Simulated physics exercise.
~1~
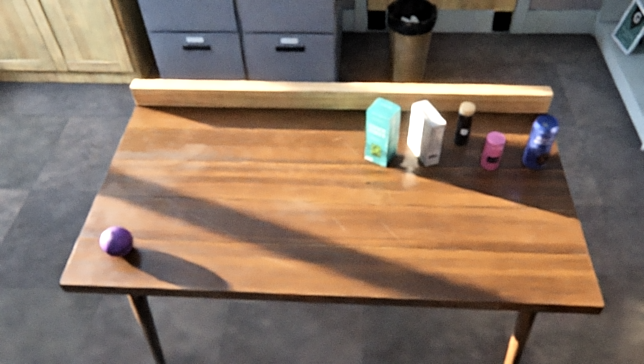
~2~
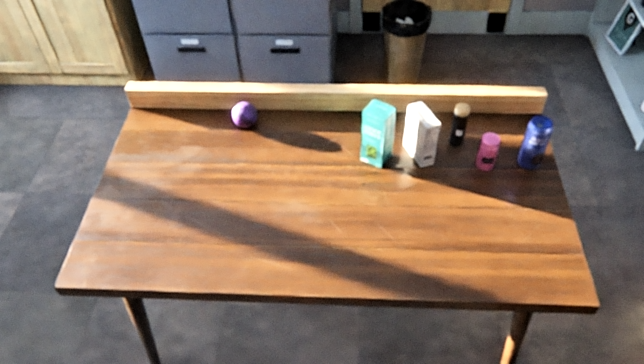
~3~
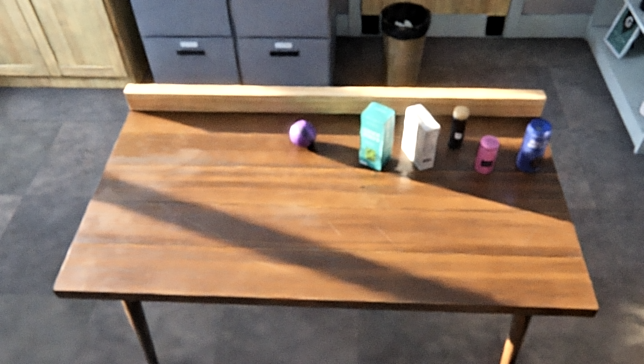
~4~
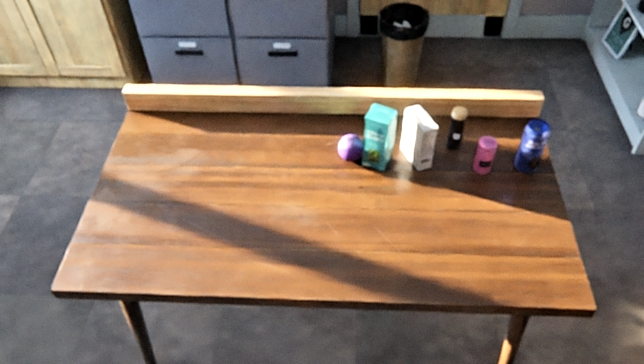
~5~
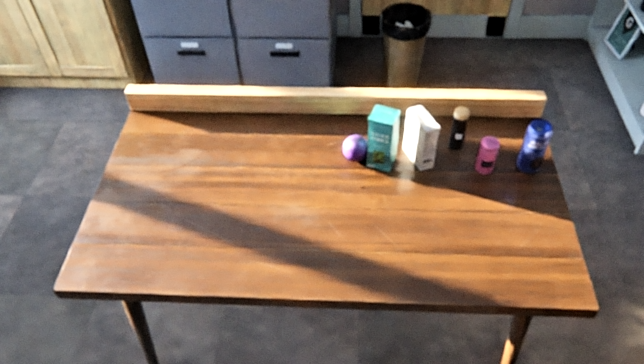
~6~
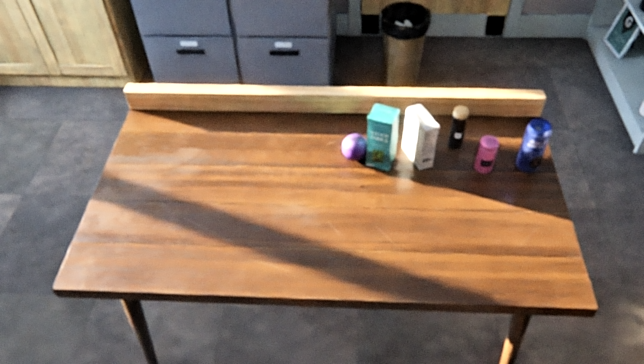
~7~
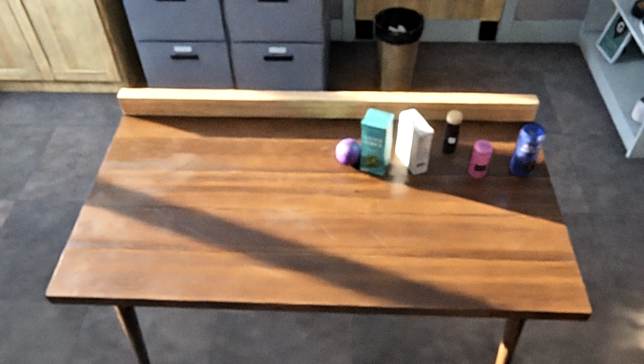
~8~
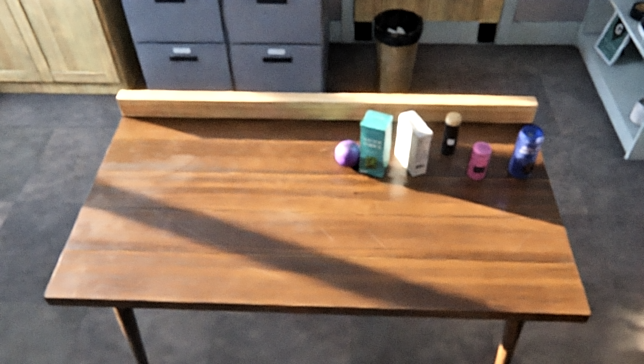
At first, a purple ball sits near the left front corner of a wooden table, while a turquoise carton, a white packet, a black shaker, a pink shaker and a blue can stand toward the far right. The ball travels up the table to the wooden rail along the far edge. From there it heads right, coming slightly away from the rail as it nears the group. It reaches the left side of the turquoise carton and stops beside it. The carton stays upright, and at the end the ball rests there with everything else still standing.
